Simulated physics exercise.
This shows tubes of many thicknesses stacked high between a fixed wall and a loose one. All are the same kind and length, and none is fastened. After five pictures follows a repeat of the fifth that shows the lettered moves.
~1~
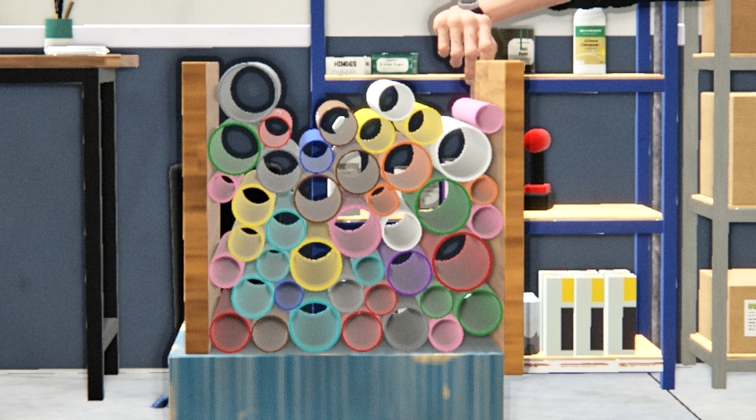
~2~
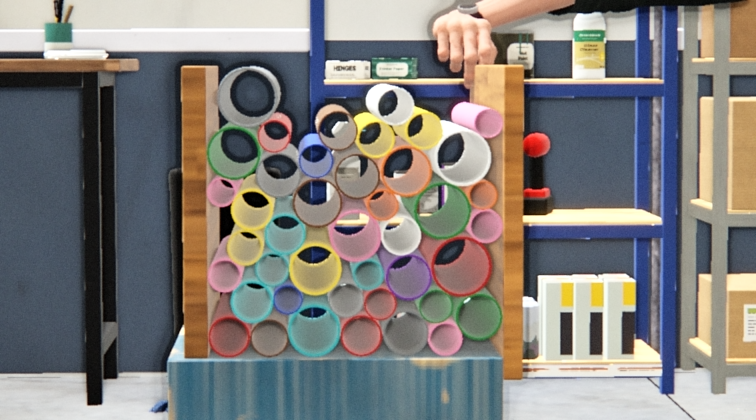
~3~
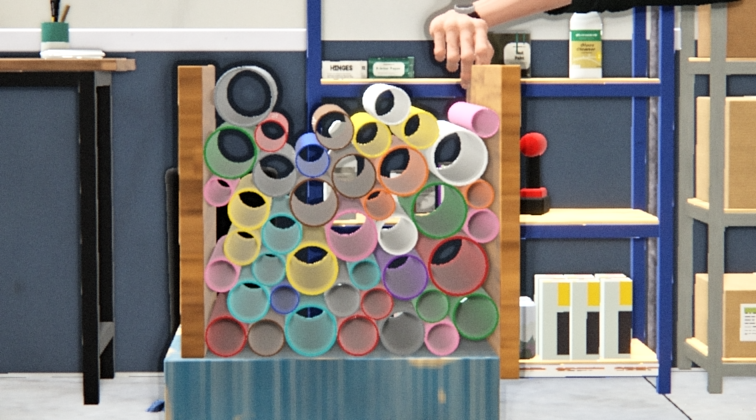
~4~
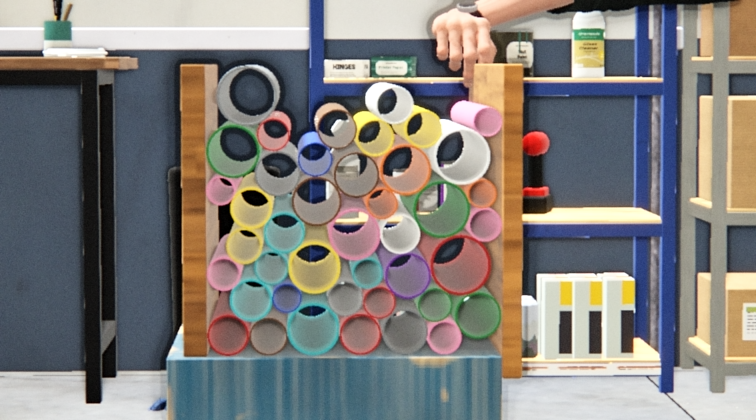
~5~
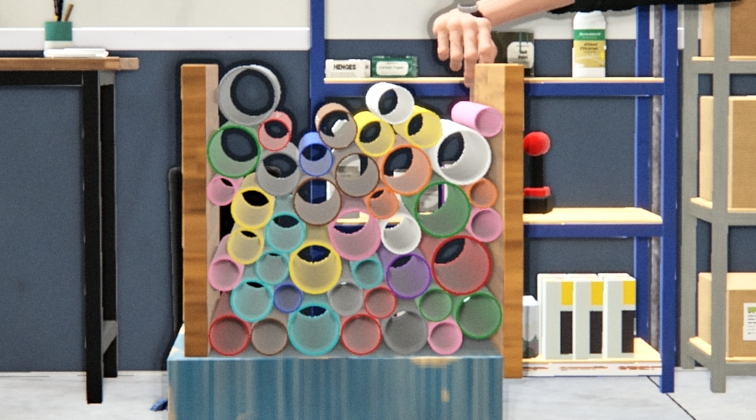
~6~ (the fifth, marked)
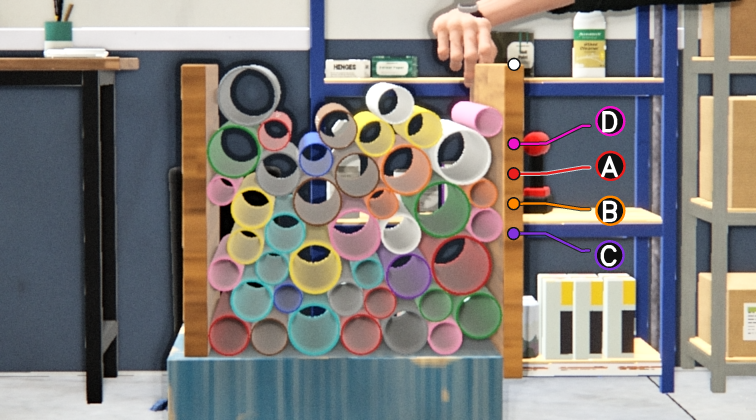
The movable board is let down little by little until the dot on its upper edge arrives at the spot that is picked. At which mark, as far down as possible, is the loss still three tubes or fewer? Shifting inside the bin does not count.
Down to B.
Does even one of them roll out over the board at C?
Yes.
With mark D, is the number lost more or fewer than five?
Fewer than five.
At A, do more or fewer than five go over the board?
It loses fewer than five.
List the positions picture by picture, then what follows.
In the first frame, an orange tube (407, 166); a yellow tube (377, 135); a pink tube (222, 188).
In the second frame, a pink tube (221, 192); side board (494, 209).
In the third frame, a red tube (226, 336); a pink tube (442, 338).
In the fourth frame, a purple tube (408, 276); a yellow tube (315, 268).
In the fifth frame, a white tube (401, 234); a pink tube (486, 225); an orange tube (406, 170).
On the marked copy, A at (514, 174); B at (514, 203); C at (513, 234); D at (514, 144); the white dot at (514, 64).
With B. Early on, top of the board (503, 133).
Further on, top of the board (503, 203).
At the end, top of the board (503, 203), one out over the board.
As for the rest, A none out over the board; C more than three out over the board; D none out over the board.
